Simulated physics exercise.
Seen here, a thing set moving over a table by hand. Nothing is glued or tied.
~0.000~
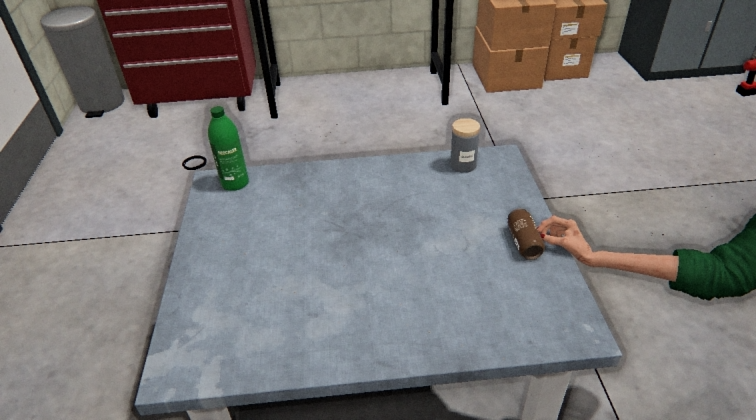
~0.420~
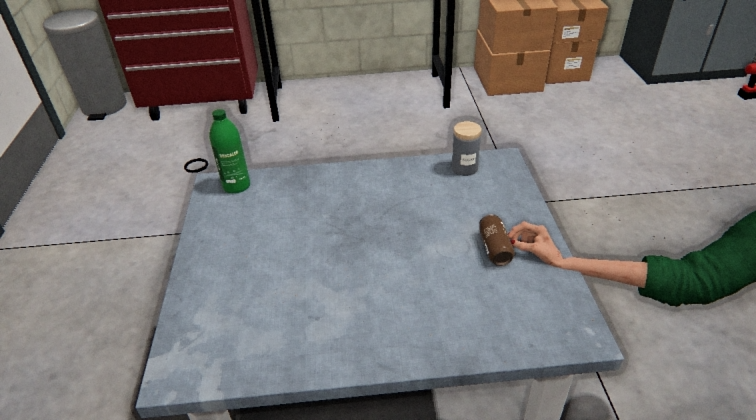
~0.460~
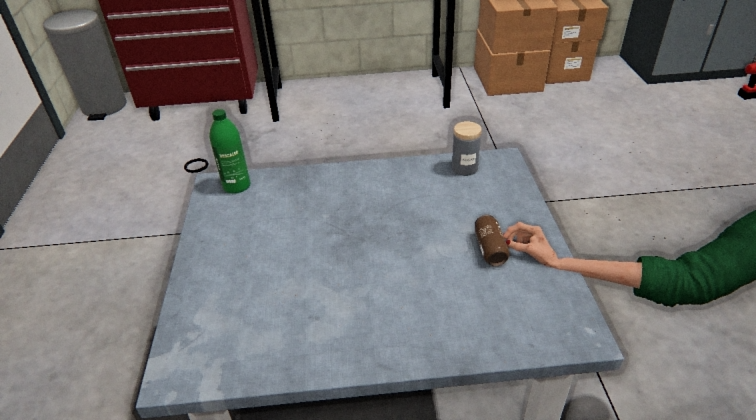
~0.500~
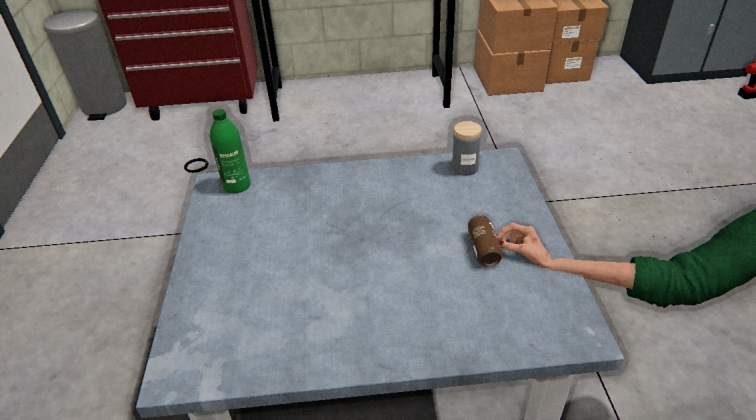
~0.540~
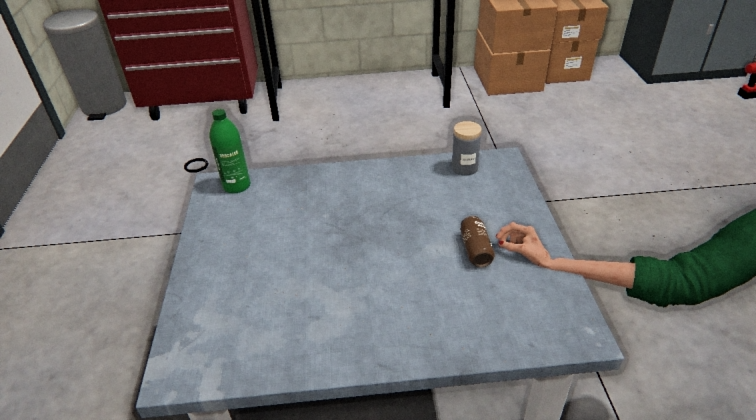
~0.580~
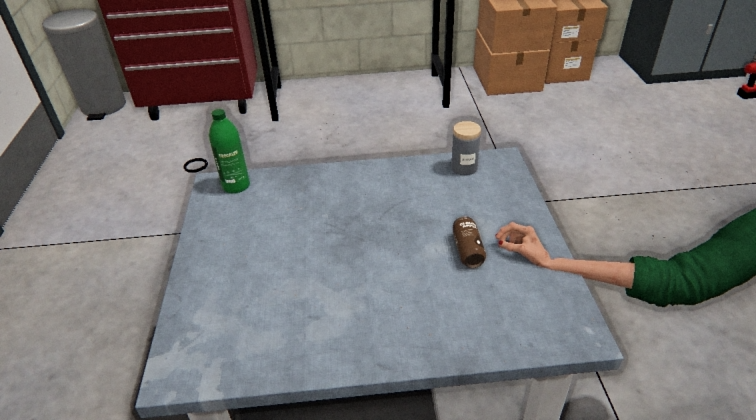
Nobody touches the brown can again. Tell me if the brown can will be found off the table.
The brown can stays on the table.
After 0.78 s, brown can rolled well along near (433, 245).
After 1.08 s, brown can rolled well along near (388, 249).
After 1.38 s, brown can rolled well along near (351, 253).
After 1.88 s, brown can rolled well along near (311, 256).
At rest (3.1 s), moved from the start, brown can. Seen from the same camera at the end, brown can near (297, 258).
